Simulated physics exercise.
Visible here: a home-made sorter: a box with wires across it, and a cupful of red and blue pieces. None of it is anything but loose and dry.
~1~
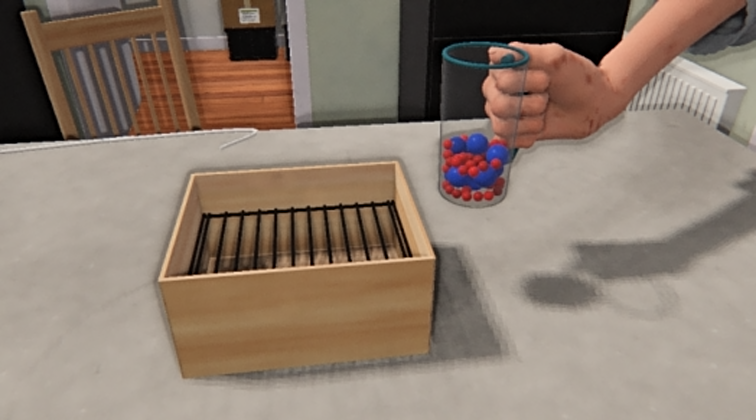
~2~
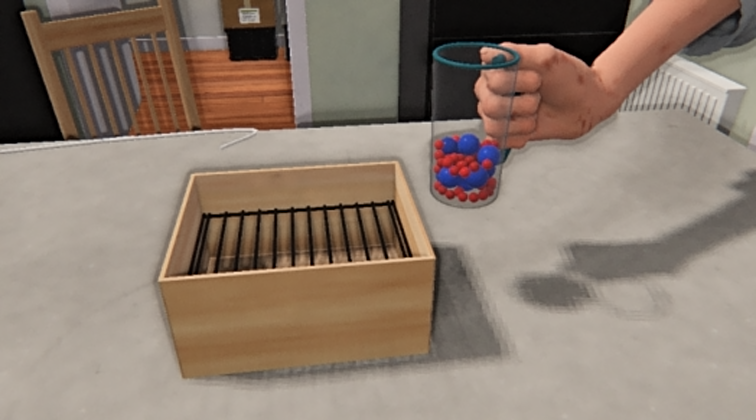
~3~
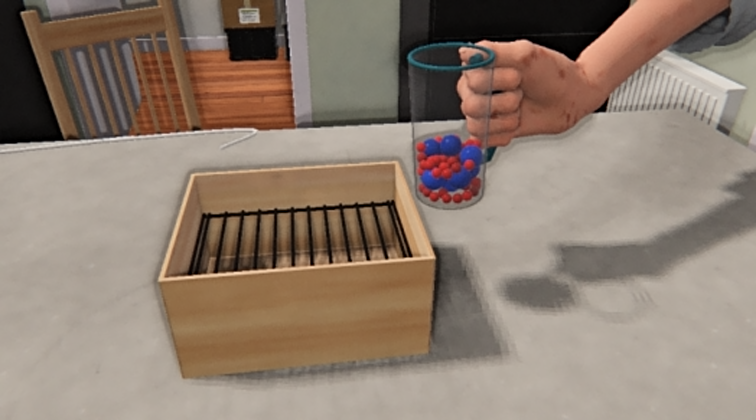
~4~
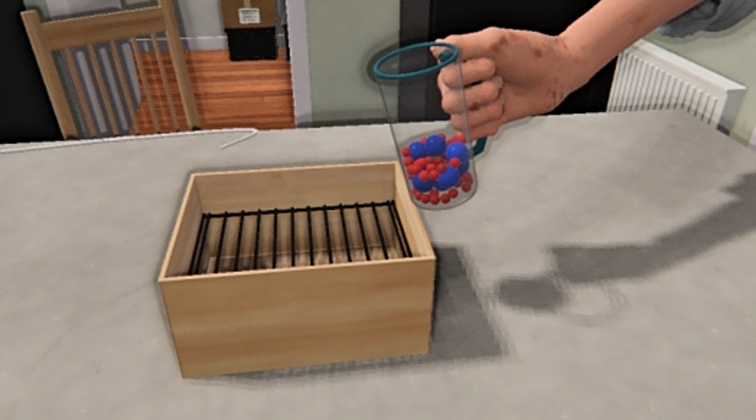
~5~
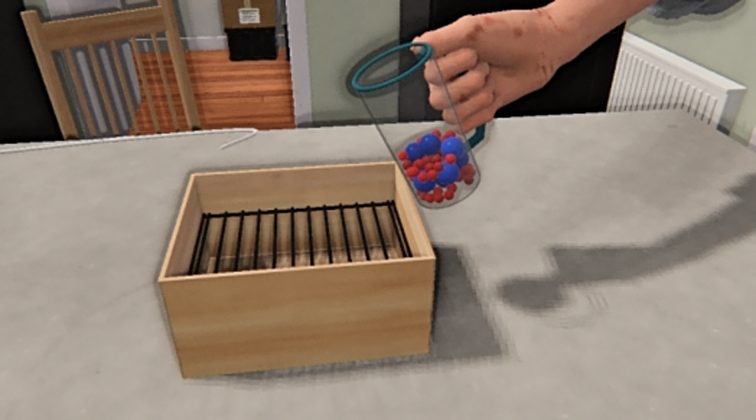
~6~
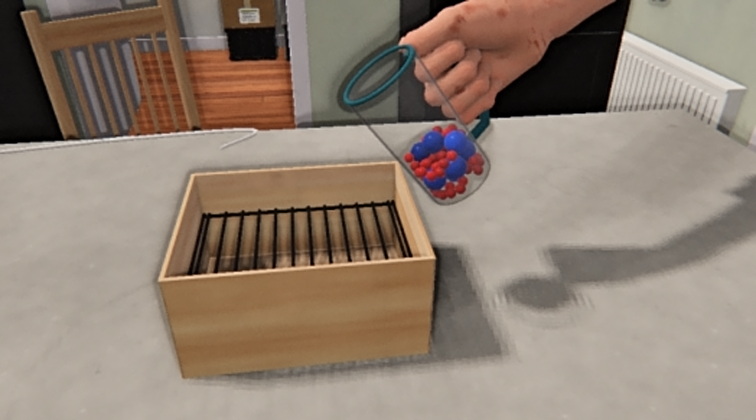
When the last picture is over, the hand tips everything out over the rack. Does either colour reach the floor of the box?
Taking each in turn, the red pieces reach it, the blue pieces do not.
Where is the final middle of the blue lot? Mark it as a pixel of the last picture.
Rest position, approx.: (302, 255).
Then, 0.39 s after the last picture, red ones, all in the cup; blue ones, all in the cup.
Then, 0.80 s after the last picture, red ones, all in the cup; blue ones, all in the cup.
Then, 1.30 s after the last picture, red ones, about half on or over the wires, about half under the rack; blue ones, all on or over the wires.
By the end, red ones, a stray few on the wires, nearly all under the rack; blue ones, all on the wires, none under the rack.
